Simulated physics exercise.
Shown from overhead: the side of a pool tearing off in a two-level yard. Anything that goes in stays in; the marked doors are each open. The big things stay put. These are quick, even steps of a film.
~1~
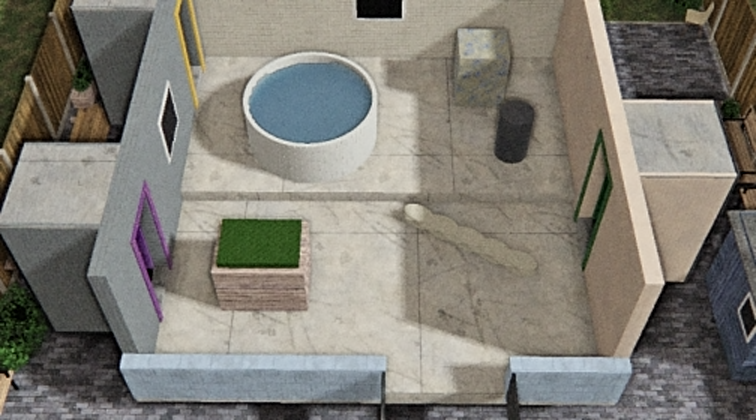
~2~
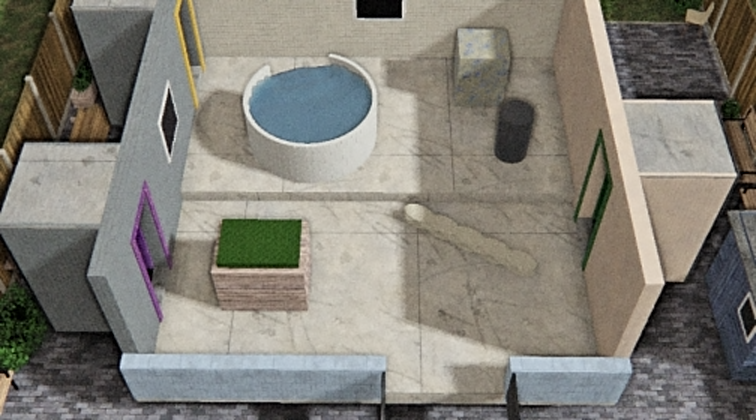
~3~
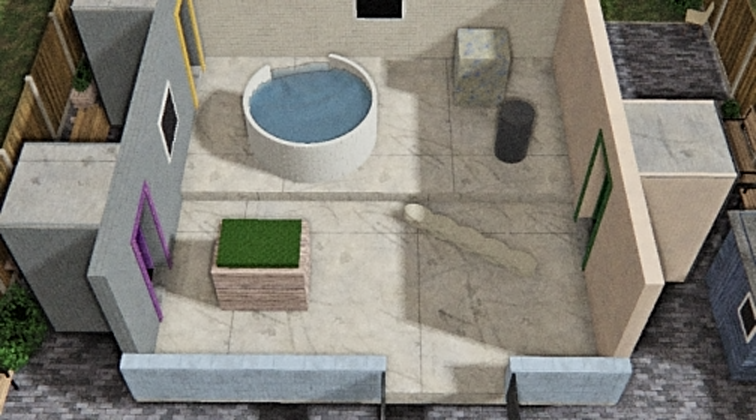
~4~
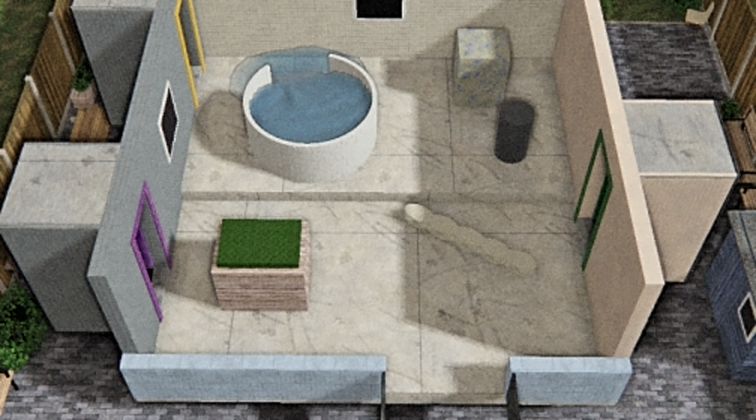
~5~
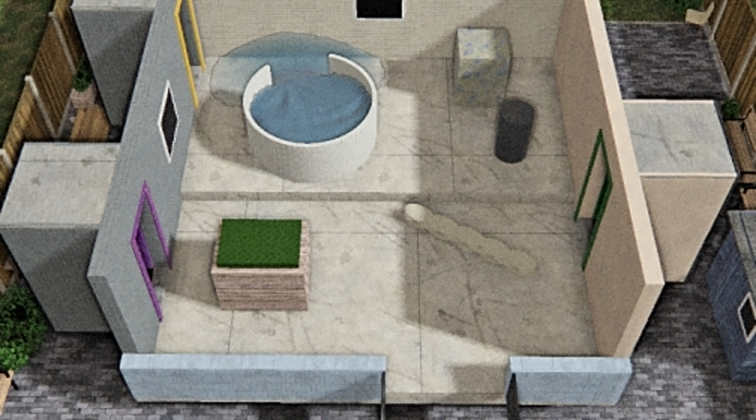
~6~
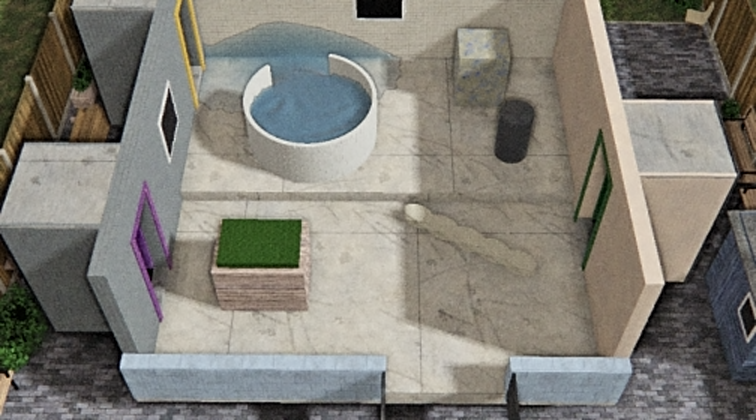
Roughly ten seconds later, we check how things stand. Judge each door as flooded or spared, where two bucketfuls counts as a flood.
The purple door is spared, the yellow door is flooded, the green door is spared.
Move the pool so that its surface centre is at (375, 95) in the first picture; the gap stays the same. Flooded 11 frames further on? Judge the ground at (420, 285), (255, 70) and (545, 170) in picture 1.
I'd call them still dry, watered and still dry, in the order asked.
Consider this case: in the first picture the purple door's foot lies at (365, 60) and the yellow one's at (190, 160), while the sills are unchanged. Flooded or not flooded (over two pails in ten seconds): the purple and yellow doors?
So the purple door ends up above and the yellow door ends up below.
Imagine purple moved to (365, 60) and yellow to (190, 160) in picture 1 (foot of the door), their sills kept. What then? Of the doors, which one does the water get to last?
Answer: The green one.
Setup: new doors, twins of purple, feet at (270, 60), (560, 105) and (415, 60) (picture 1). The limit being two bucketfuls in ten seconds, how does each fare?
Going door by door: The first runs past the limit, the second remains below the limit, the third remains below the limit.
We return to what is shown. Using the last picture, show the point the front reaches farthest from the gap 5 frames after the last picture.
Look around (496, 61).
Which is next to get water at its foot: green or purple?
The one in purple.
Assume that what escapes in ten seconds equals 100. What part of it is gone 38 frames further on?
Close to 75 per cent, I'd say.
A moment on, water covers 15 % of the floor; the purple door not reached, the yellow door under two buckets in, the green door not reached.
Next, water covers 30 % of the floor; the purple door not reached, the yellow door far over two buckets in, the green door not reached.
Then, water covers 60 % of the floor; the purple door wet at the sill, nothing in, the yellow door far over two buckets in, the green door not reached.
Later, water covers 90 % of the floor; the purple door wet at the sill, nothing in, the yellow door far over two buckets in, the green door wet at the sill, nothing in.
In the end, water covers 95 % of the floor; the purple door under two buckets in, the yellow door far over two buckets in, the green door wet at the sill, nothing in.
